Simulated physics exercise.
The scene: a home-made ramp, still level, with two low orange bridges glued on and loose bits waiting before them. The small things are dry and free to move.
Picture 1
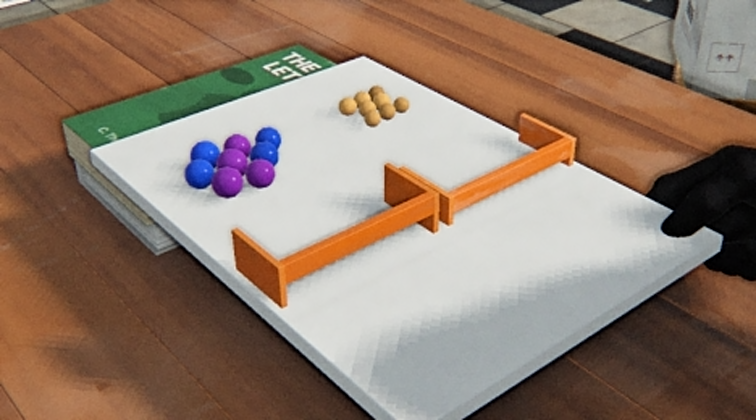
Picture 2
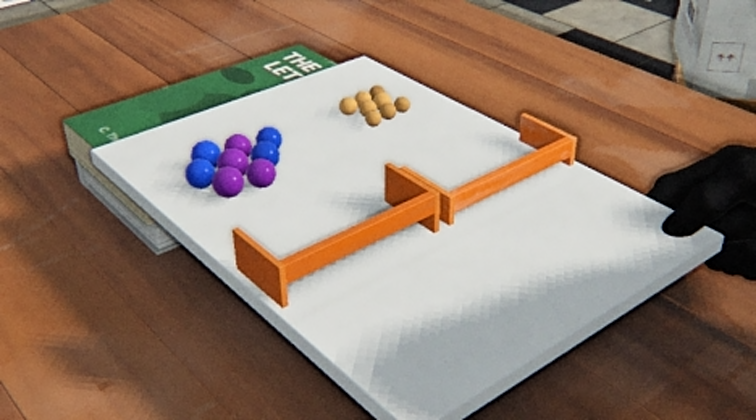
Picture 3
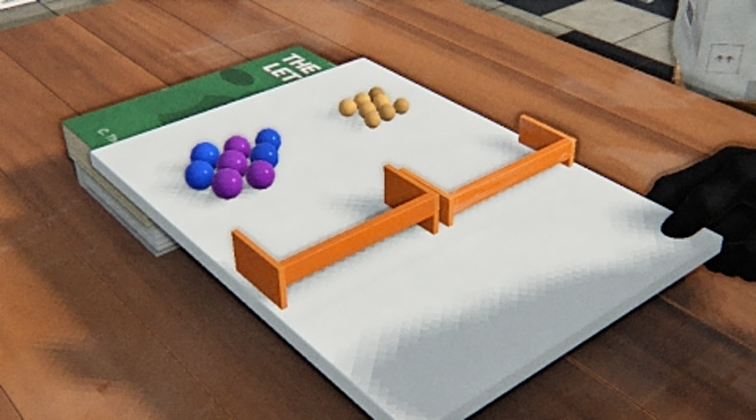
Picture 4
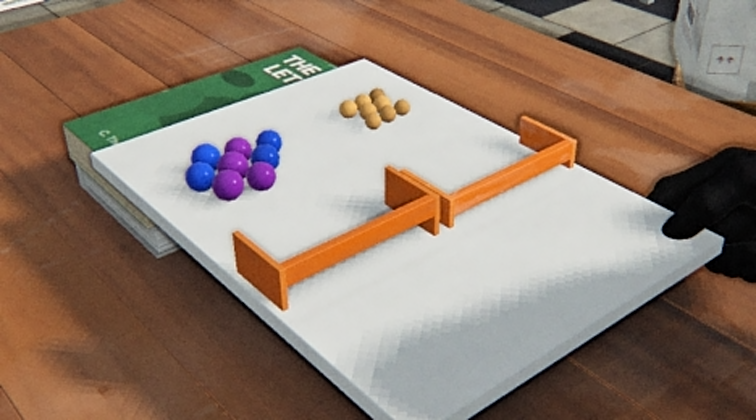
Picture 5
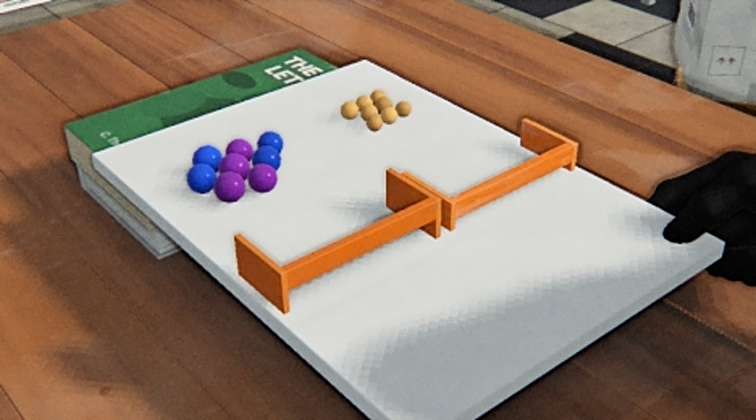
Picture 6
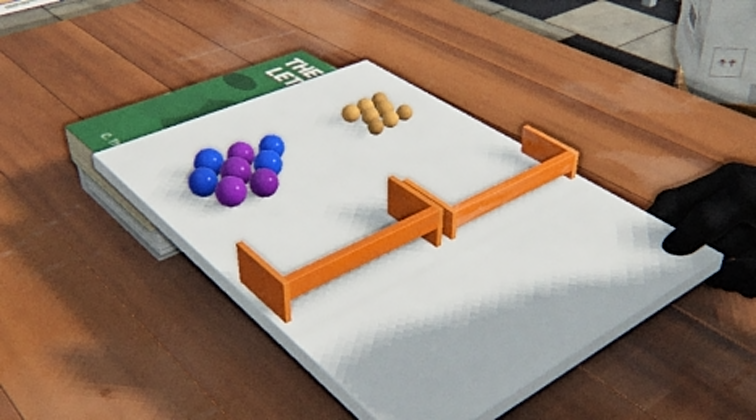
A black-gloved hand holds the right end of a white board on a wooden table, seen from above at an angle, with the far left end over a green book. Blue and purple glass marbles sit at the left, small tan wooden beads farther back, and two orange gates stand across the middle. The board tilts very slightly, the pieces stay in their clusters, and the camera stays still.
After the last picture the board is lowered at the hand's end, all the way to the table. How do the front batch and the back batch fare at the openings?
Here the front batch ends behind the gate, and the back batch ends behind the gate.
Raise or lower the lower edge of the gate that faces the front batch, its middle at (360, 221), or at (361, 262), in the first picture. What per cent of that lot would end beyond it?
About 100 and 0 per cent.
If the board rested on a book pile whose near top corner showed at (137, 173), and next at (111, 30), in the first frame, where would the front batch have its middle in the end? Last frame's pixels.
One: (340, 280). Two: (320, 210).
Then, 0.33 s past the last view, board sloping at 10°; front batch on its way down; back batch on its way down.
Then, 0.63 s past the last view, board resting at 11°; front batch has reached its gate; back batch has reached its gate.
Finally, board resting at 11°; front batch gathered behind its gate; back batch gathered behind its gate.
